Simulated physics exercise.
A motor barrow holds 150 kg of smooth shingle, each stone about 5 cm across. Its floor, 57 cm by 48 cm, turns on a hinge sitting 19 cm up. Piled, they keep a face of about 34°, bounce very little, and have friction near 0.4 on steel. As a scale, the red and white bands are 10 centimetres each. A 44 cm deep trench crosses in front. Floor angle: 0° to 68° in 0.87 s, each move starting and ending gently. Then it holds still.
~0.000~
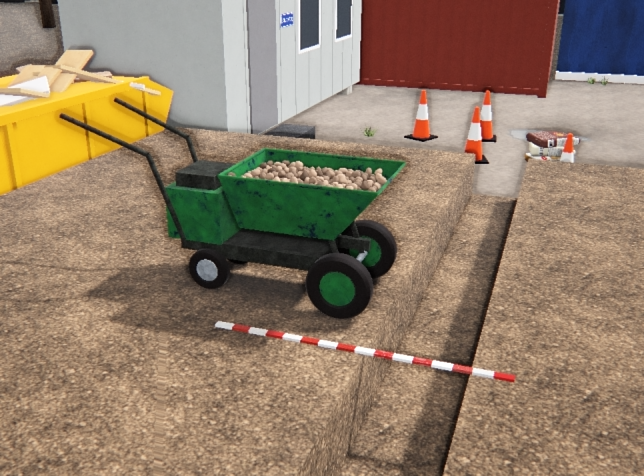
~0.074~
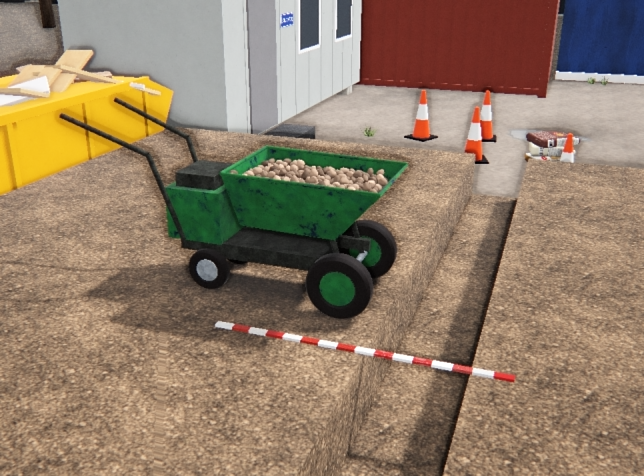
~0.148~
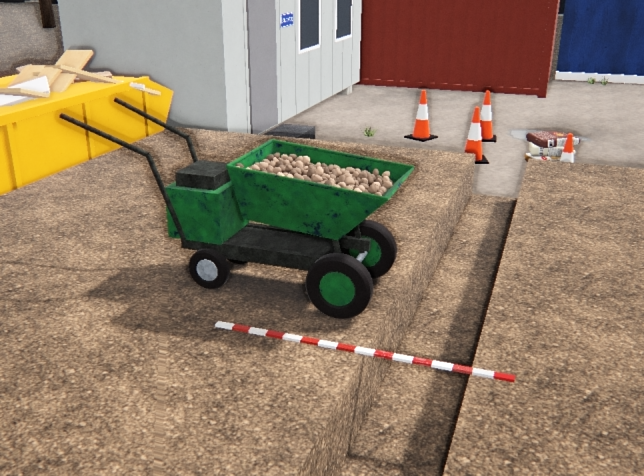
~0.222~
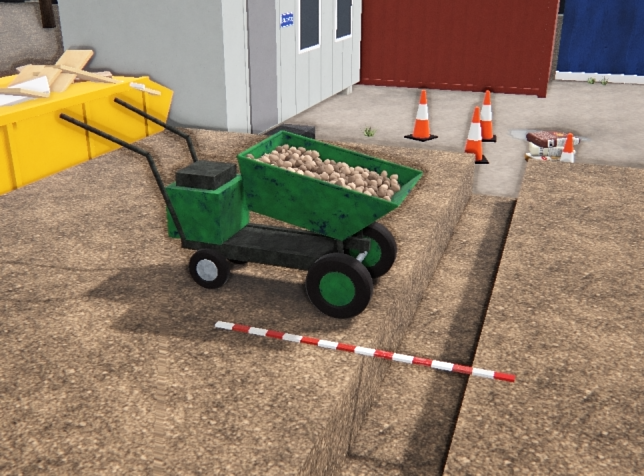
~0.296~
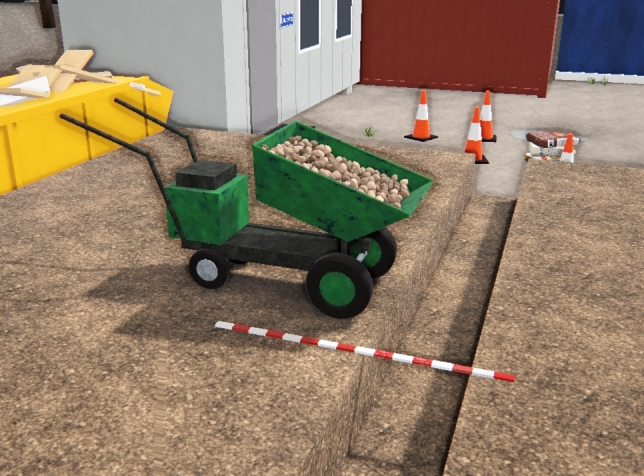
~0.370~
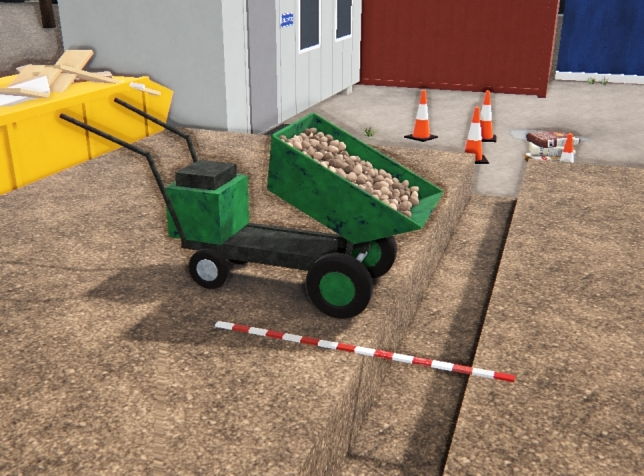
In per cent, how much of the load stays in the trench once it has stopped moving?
I would say about 38 per cent.
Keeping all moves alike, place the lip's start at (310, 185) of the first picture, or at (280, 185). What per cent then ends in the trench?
100 and 95 %.
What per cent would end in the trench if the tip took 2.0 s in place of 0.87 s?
Expected share: Around 50%.
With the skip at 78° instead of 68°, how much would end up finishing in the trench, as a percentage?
I'd guess some 45 in a hundred.
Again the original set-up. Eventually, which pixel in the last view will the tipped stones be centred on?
Somewhere around (514, 319) in the last picture.
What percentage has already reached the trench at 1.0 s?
By then, around 10 percent.
After 0.6 s the floor is at 57°; 100 % in the skip; the foremost stones are at (449, 253).
After 1.0 s the floor is at 68°; 63 % in the skip, 11 % in the trench, 26 % past the trench; the foremost stones are at (534, 330).
After 1.3 s the floor is at 68°; 20 % in the skip, 20 % in the trench, 60 % past the trench; the foremost stones are past the picture's edge.
After 3.3 s the floor is at 68°; 0 % in the skip, 38 % in the trench, 62 % past the trench; the foremost stones are past the picture's edge.
